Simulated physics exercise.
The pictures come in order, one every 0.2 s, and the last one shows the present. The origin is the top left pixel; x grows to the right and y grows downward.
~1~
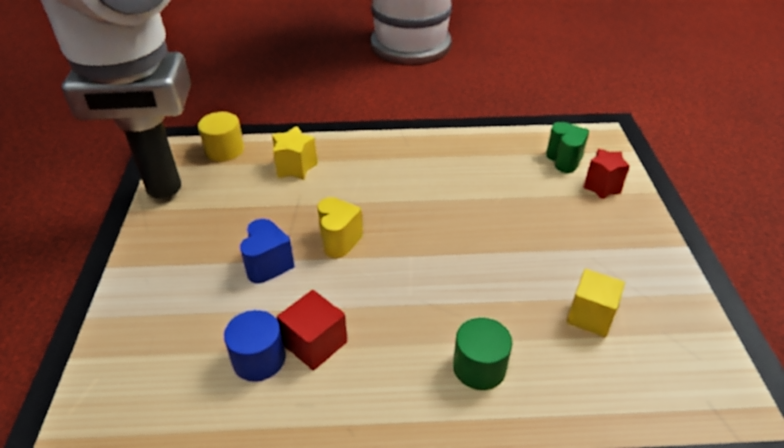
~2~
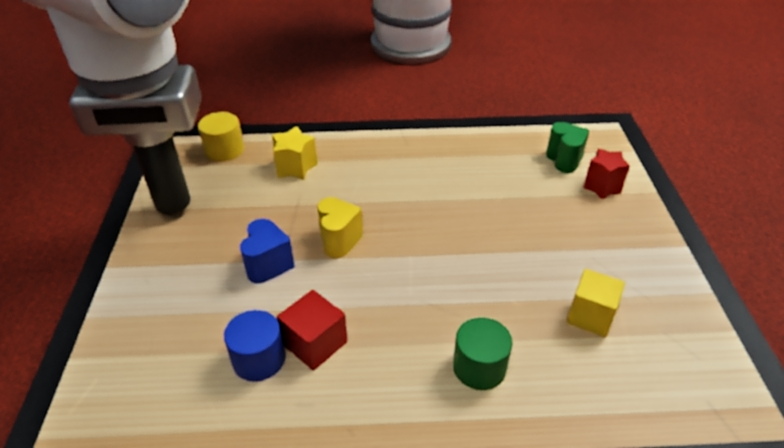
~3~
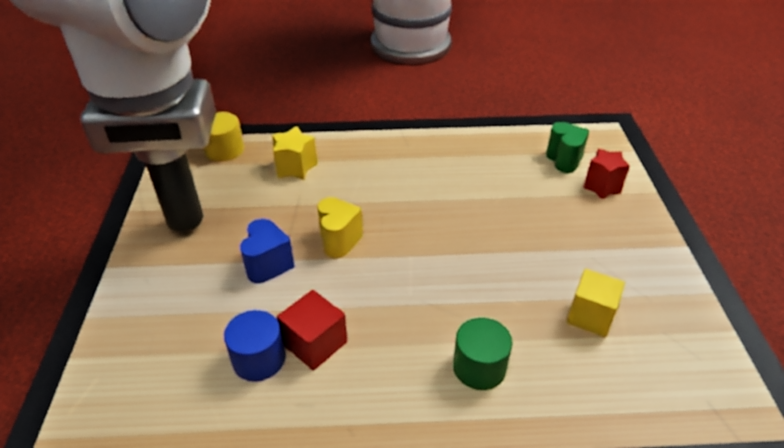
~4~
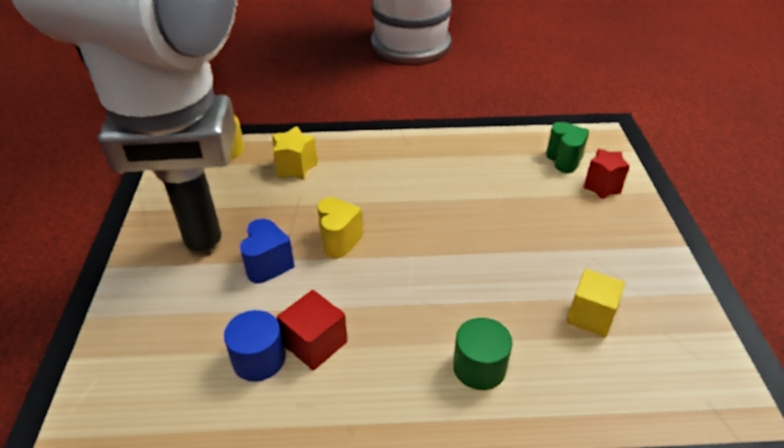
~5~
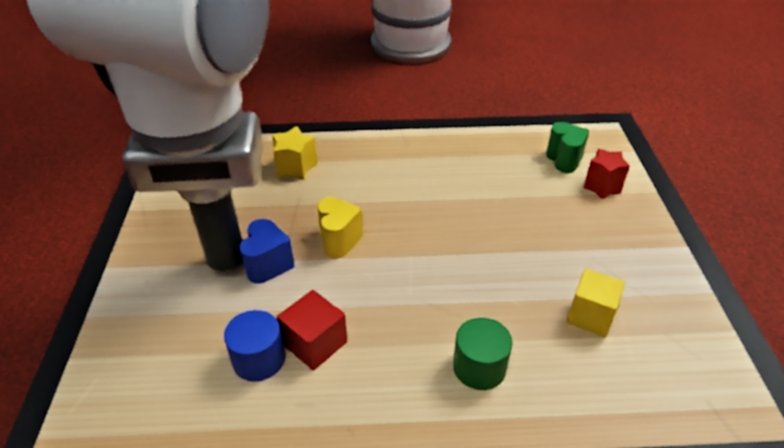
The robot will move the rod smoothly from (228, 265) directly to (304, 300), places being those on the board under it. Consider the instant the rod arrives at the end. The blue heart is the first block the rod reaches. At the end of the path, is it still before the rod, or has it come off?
It is gone from the front.
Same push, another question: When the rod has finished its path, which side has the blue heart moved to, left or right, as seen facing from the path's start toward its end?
My prediction: Leftwards.
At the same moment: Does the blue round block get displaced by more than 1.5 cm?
I believe not.
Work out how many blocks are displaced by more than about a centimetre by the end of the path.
It's going to be one.
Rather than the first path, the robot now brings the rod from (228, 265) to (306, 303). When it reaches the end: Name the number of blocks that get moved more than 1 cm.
That push would leave one block displaced by more than about 1 cm.
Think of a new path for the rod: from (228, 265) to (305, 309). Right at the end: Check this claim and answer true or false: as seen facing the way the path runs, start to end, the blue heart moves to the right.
That claim is false.
The first path, step by step. Halfway along, rod at (264, 274); blue heart at (293, 238), turned 40° anticlockwise.
At the end, rod at (303, 293); blue round block still; blue heart at (303, 238), turned 70° anticlockwise; red square piece still.
